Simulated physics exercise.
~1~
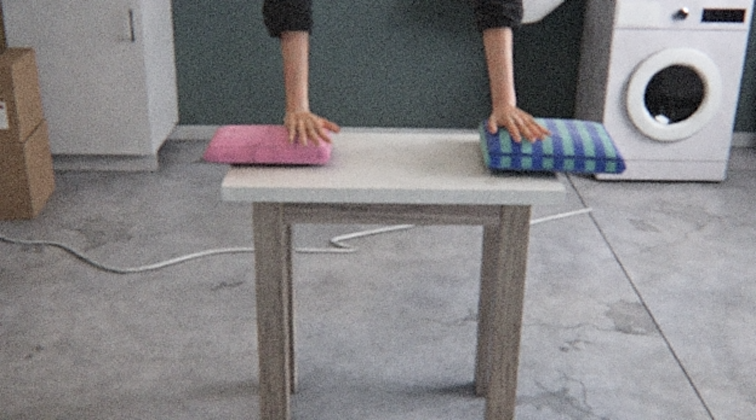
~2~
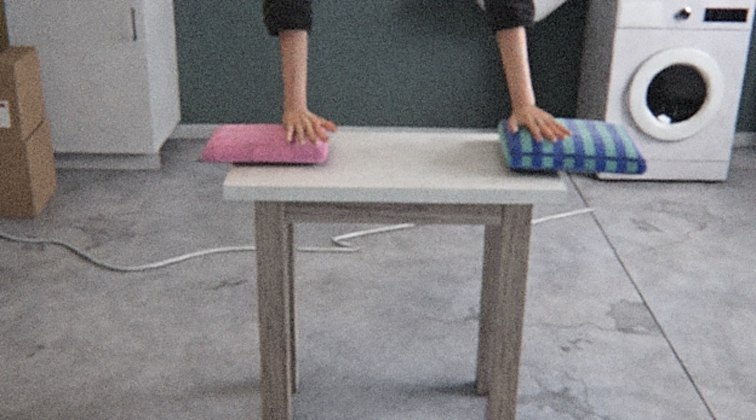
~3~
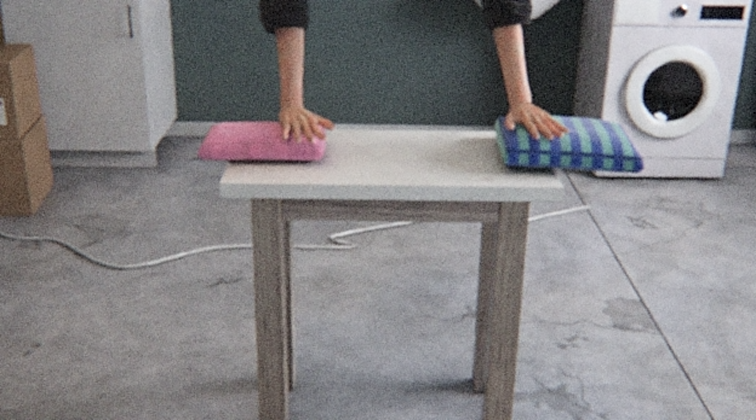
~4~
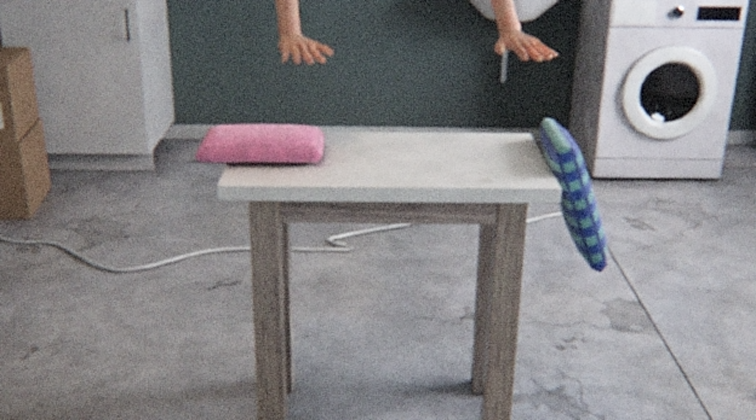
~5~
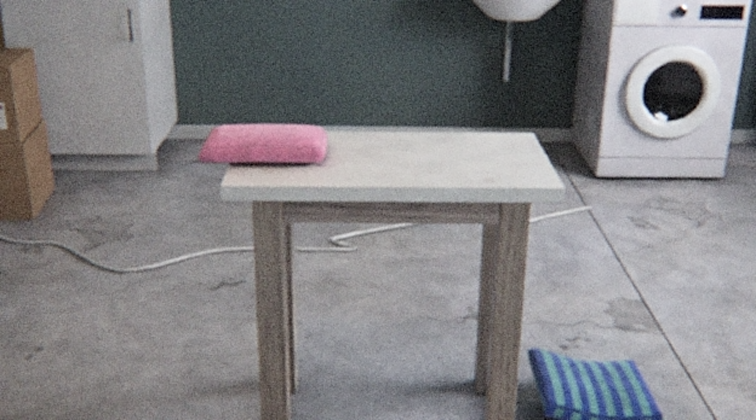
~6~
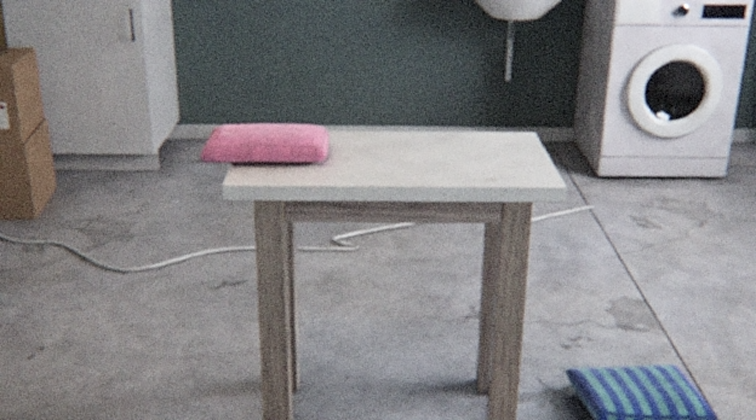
Blue checked cushion tipping off the right end of a low table to the floor after hands let go, pink sack staying put.
